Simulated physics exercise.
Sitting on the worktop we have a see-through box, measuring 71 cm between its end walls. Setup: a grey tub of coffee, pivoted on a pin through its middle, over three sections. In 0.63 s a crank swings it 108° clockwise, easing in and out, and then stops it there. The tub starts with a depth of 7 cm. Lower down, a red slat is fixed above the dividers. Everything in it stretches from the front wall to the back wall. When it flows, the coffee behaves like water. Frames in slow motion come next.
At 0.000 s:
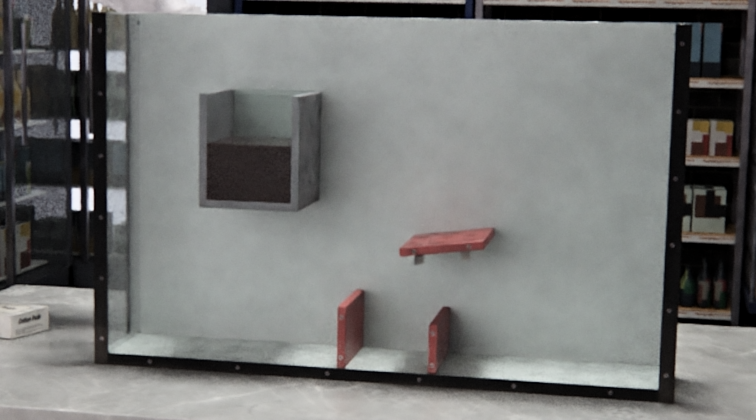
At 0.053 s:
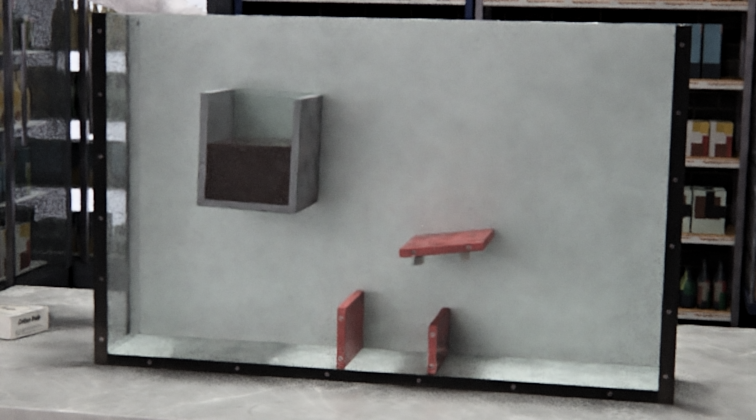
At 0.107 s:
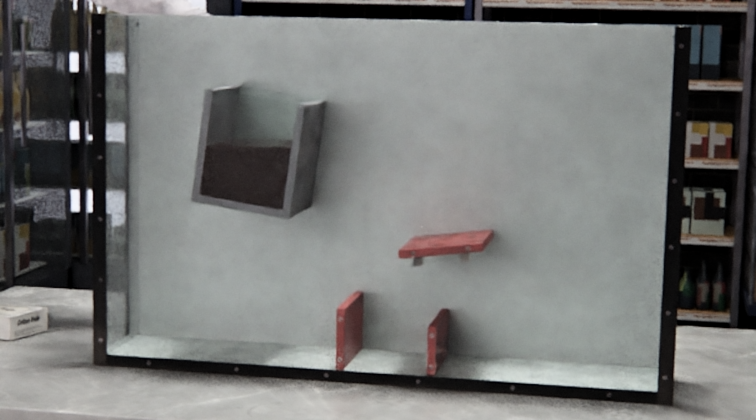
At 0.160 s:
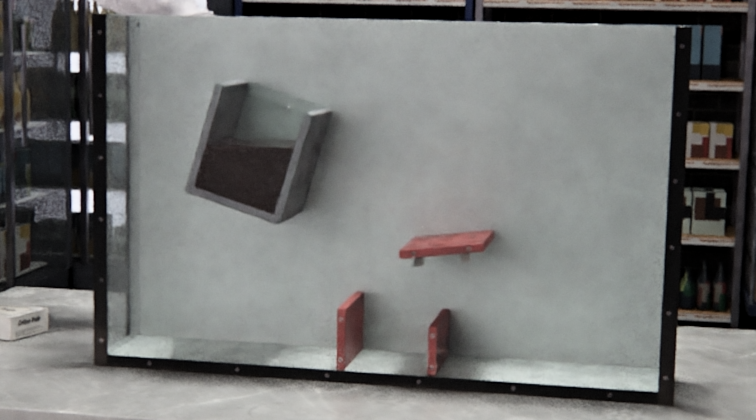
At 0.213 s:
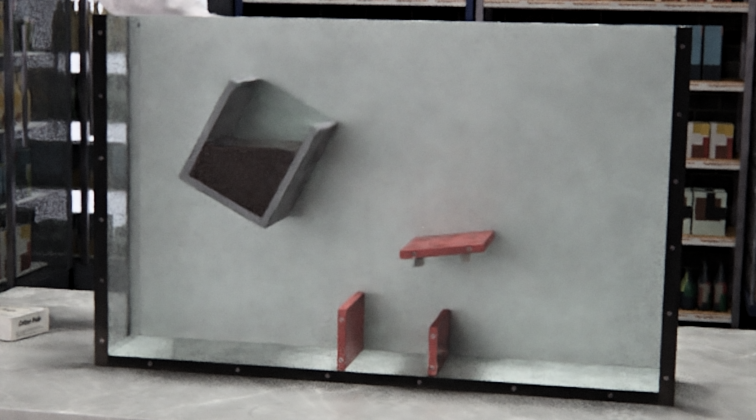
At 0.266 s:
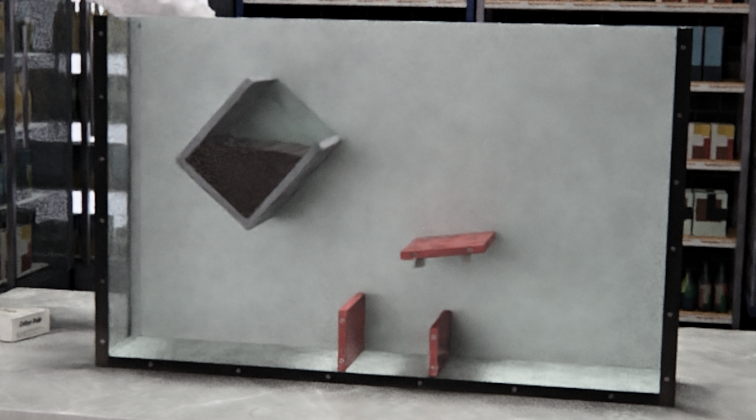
A grey tub partly filled with dark brown coffee turns clockwise inside a see-through box, slowly at first and then further, until it leans steeply to the right above a slanted red shelf and two upright red dividers, which stay still.
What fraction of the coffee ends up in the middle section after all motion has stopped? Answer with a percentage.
Roughly 65 % of it ends up there.
Then, 0.47 s in, hardly anything has reached the bottom yet.
Then, 0.72 s in, 61 per cent is down, the largest part in the middle section.
Then, 1.05 s in, 97 per cent is down, the largest part in the middle section.
Finally, the split from left to right is 16, 66 and 18 per cent.
